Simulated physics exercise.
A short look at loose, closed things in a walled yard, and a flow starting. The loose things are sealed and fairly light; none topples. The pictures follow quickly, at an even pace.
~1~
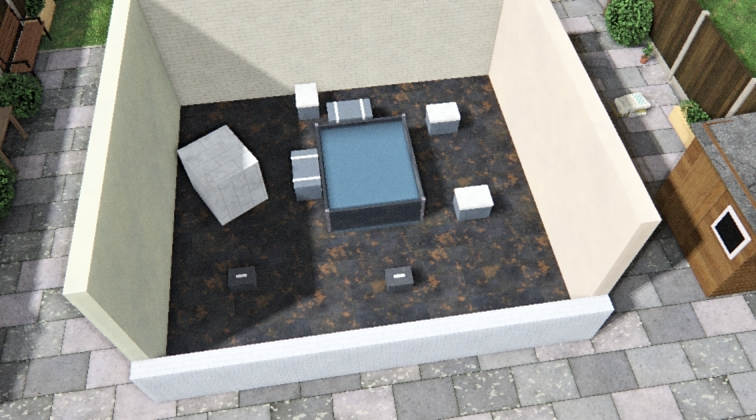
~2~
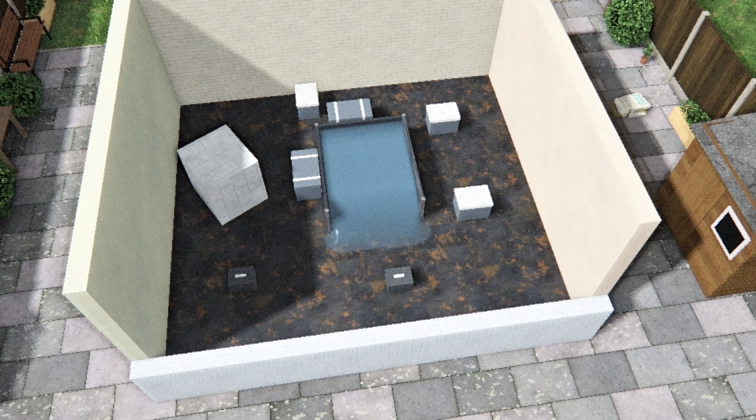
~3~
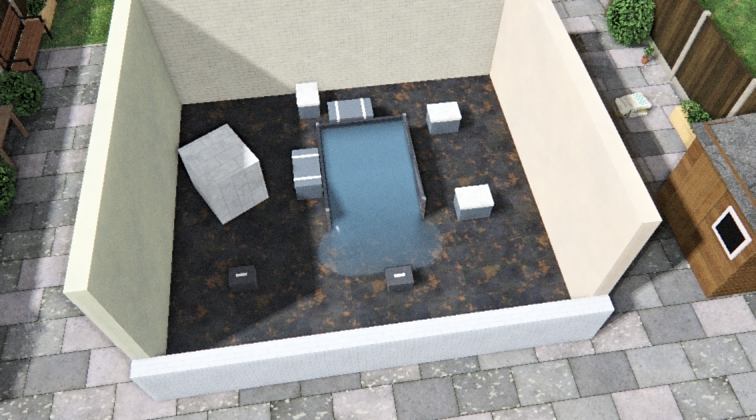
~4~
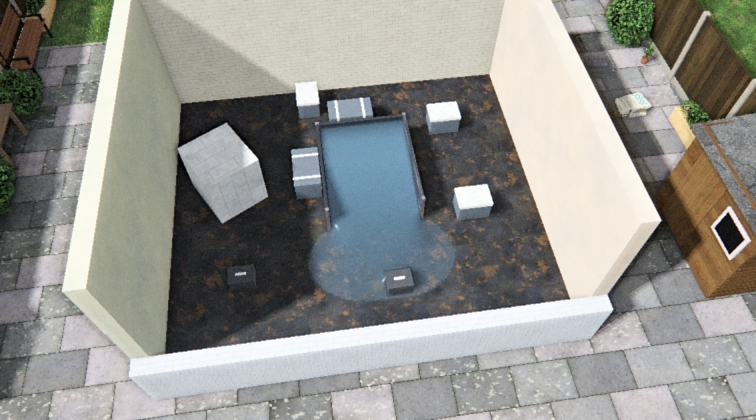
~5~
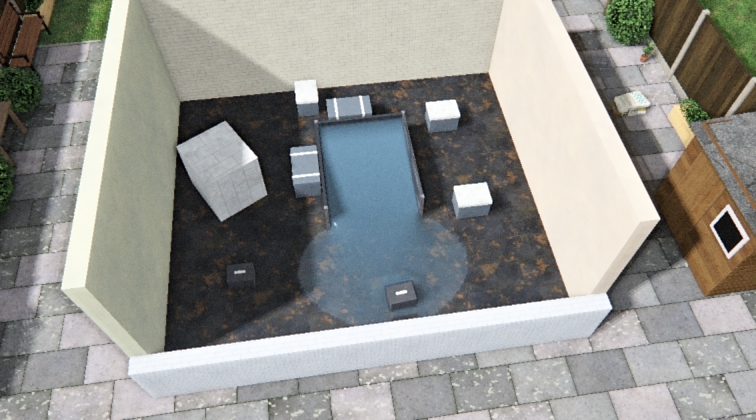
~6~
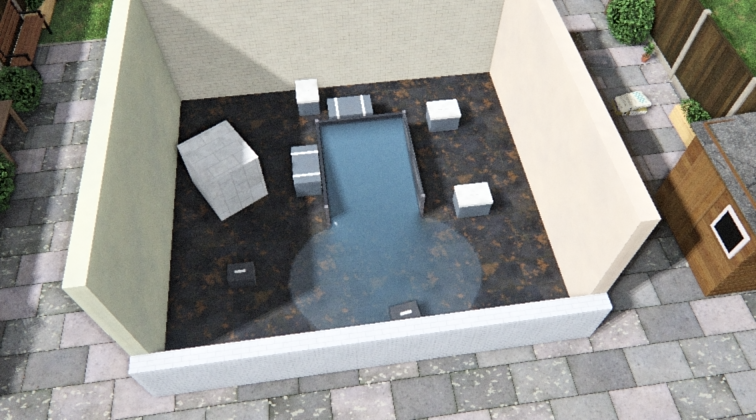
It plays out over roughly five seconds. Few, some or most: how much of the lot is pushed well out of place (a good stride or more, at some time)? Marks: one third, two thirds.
It is not even a third.
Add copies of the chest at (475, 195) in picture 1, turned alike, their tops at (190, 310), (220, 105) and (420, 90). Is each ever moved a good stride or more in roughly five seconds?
In that order: Swept aside, never so far, not that far.
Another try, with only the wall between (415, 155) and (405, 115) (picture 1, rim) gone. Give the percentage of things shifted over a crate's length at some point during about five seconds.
Close to 40 %.
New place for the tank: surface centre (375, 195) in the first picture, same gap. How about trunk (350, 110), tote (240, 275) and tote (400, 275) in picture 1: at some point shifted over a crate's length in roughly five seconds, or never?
One after the other: Less than that, pushed that far, shifted that much.
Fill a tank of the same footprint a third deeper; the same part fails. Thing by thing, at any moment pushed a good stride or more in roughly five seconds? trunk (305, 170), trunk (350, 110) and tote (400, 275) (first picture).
As listed: Under that, less than that, pushed that far.
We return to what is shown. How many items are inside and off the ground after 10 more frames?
That makes 1.
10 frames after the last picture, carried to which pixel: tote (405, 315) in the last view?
Around (439, 310).
A moment on, 1 of 7 are well off their spots; 1 afloat.
Next, 1 of 7 are well off their spots; 1 afloat.
Later, 1 of 7 are well off their spots; 1 afloat.
In the end, 2 of 7 are well off their spots, and 2 have been at some point; 1 afloat.
